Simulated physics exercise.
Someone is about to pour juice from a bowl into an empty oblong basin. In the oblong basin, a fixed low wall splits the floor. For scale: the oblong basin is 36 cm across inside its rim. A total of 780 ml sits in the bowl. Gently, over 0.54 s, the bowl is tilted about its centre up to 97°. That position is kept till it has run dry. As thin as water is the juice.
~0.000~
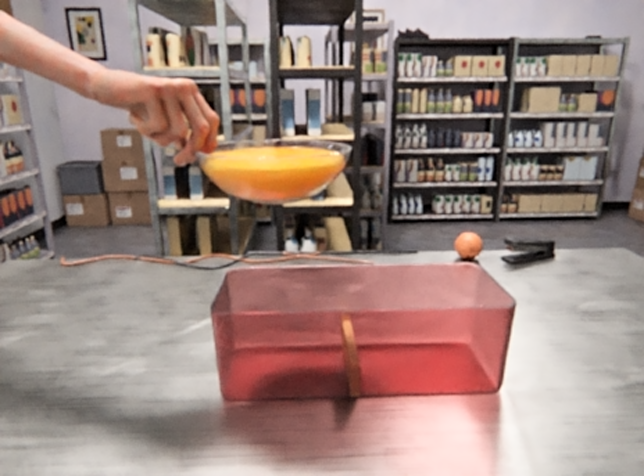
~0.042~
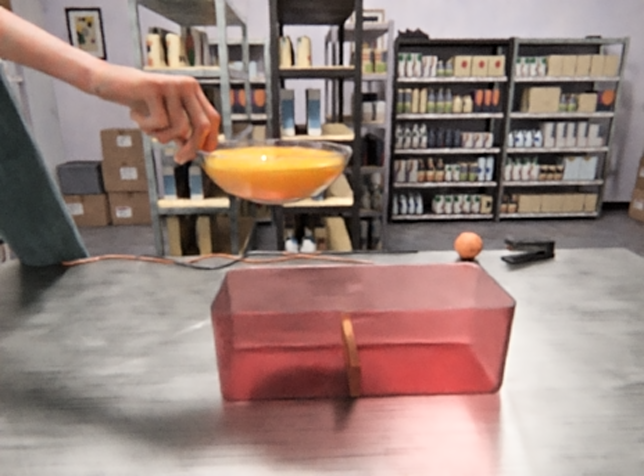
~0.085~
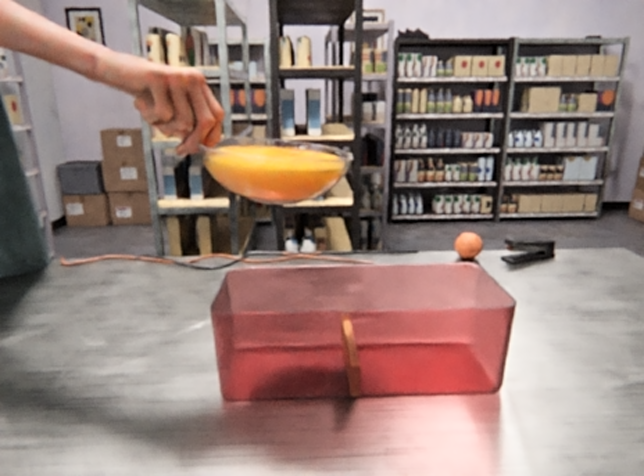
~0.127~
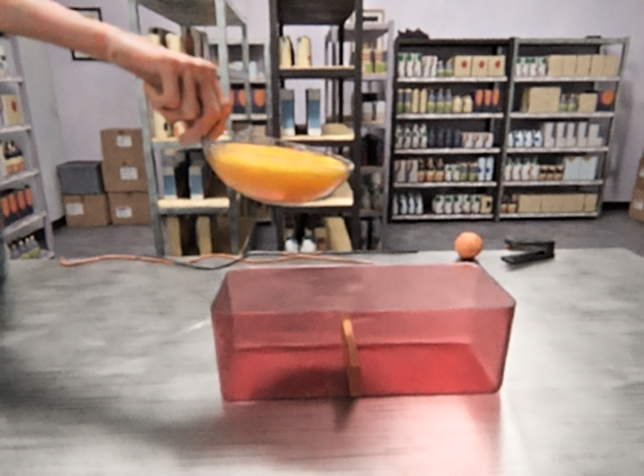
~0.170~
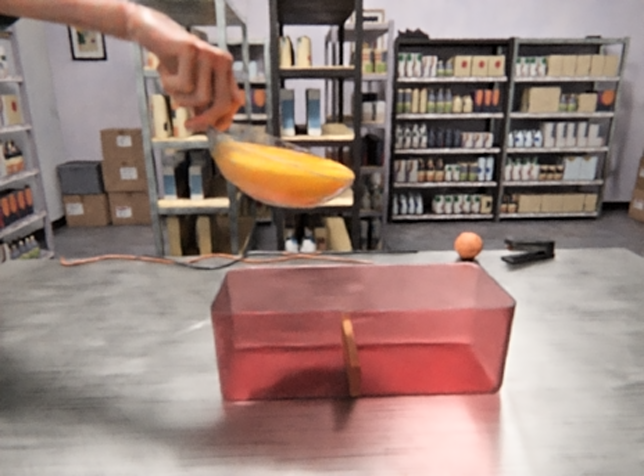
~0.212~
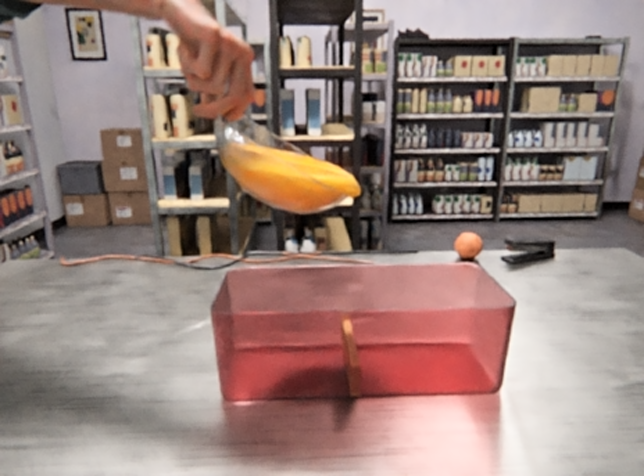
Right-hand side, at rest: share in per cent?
75 per cent.
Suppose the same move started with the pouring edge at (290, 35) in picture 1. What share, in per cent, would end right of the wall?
It would then come to around 55 percent.
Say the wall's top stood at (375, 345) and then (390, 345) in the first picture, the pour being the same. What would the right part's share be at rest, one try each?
55 per cent first, 45 per cent second.
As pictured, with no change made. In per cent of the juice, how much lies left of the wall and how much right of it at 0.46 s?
0 on the left, 60 on the right, roughly.
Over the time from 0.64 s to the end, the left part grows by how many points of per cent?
Some 8 per cent.
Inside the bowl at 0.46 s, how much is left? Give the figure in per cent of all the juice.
Remaining: Near 2 % of the total.
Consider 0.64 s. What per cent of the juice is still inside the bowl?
Roughly 0 percent remains.
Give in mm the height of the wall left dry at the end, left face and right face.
On the left it's about 36 mm; on the right, about 20 mm.
After 0.46 s the tilt is 92° and 2 per cent is still to pour, 0 is left of the wall and 59 right of it.
After 0.64 s the tilt is 97° and 0 per cent is still to pour, 12 is left of the wall and 76 right of it.
After 0.83 s the tilt is 97° and 0 per cent is still to pour, 17 is left of the wall and 76 right of it.
After 1.04 s the tilt is 97° and 0 per cent is still to pour, 19 is left of the wall and 76 right of it.
In the end 20 per cent lies left of the wall, 75 right of it and 5 outside.
